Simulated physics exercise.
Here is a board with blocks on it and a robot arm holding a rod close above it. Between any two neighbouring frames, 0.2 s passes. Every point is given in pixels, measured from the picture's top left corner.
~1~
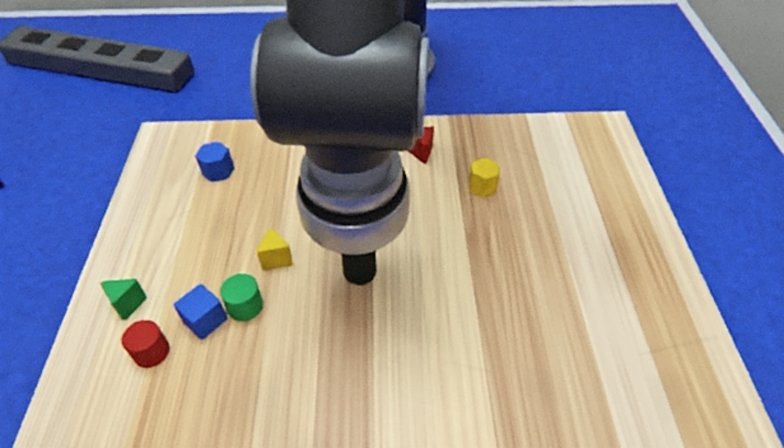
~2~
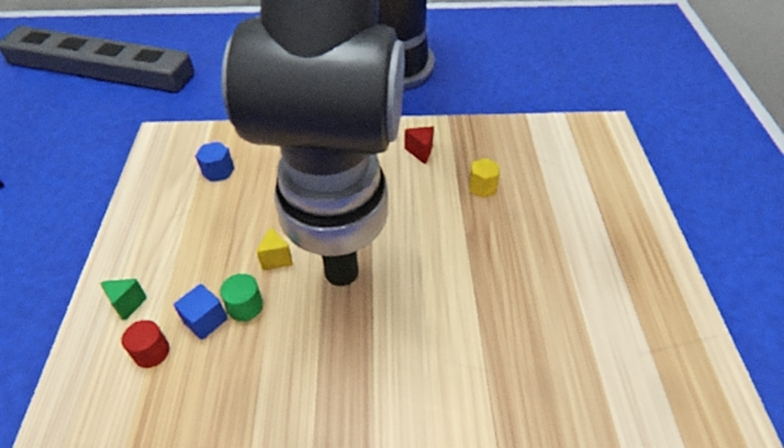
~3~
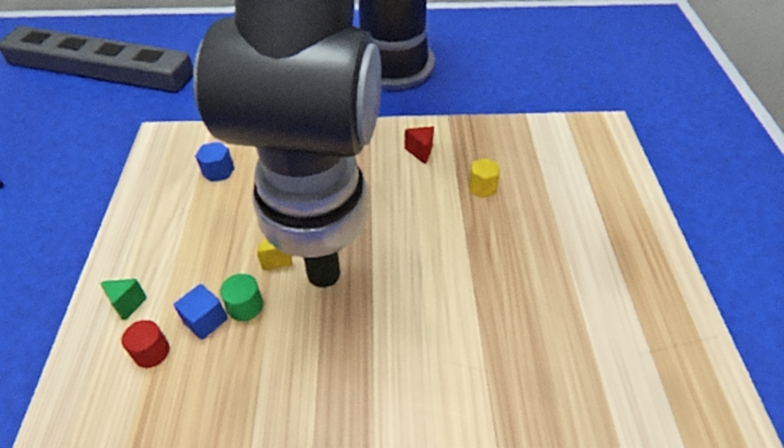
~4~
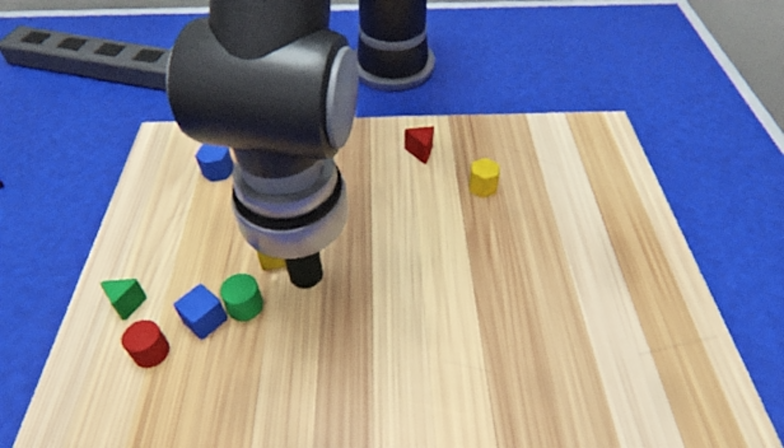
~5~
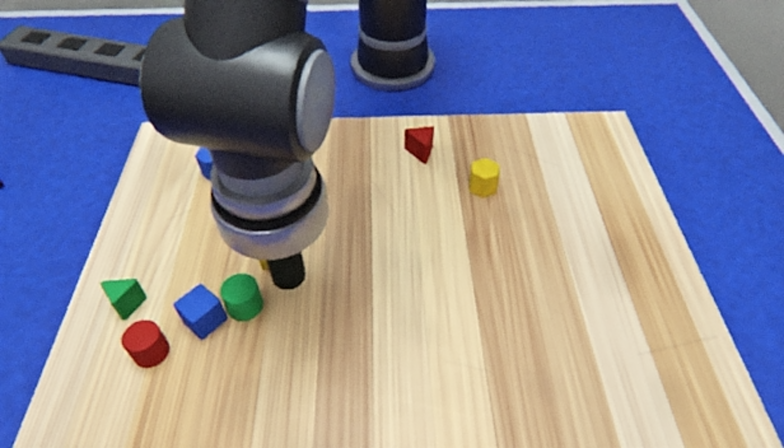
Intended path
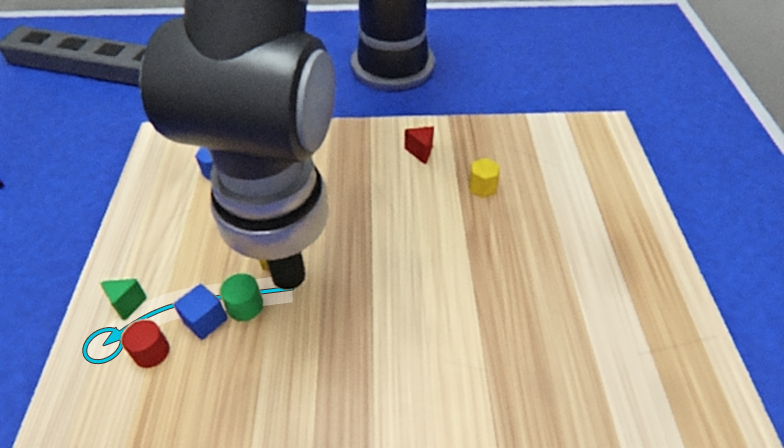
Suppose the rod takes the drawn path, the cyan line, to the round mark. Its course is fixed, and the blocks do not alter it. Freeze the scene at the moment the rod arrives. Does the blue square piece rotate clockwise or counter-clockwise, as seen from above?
From overhead, clockwise.
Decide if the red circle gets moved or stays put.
Well, the red circle shifts from its place.
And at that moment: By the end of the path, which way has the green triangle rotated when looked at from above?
Verdict: Clockwise.
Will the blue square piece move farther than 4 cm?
I expect so.
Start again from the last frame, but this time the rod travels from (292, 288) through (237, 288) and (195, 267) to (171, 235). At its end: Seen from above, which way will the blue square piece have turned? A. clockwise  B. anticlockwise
I choose A.
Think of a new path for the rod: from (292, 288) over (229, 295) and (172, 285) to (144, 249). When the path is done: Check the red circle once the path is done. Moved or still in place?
That block is going to get moved.
The drawn path runs from (292, 288) over (229, 296) and (165, 308) to (104, 345).
On the path given first. One third of the way, rod at (224, 284); red circle at (124, 344); blue square piece at (162, 326), turned 20° clockwise; green circle at (197, 305).
Two thirds of the way, rod at (157, 297); red circle at (100, 362); blue square piece at (142, 358), turned 30° clockwise; green circle at (161, 320).
At the end, rod at (95, 334); green triangle at (102, 291), turned 35° clockwise; red circle at (100, 362); blue square piece at (142, 358), turned 35° clockwise; green circle at (156, 321).
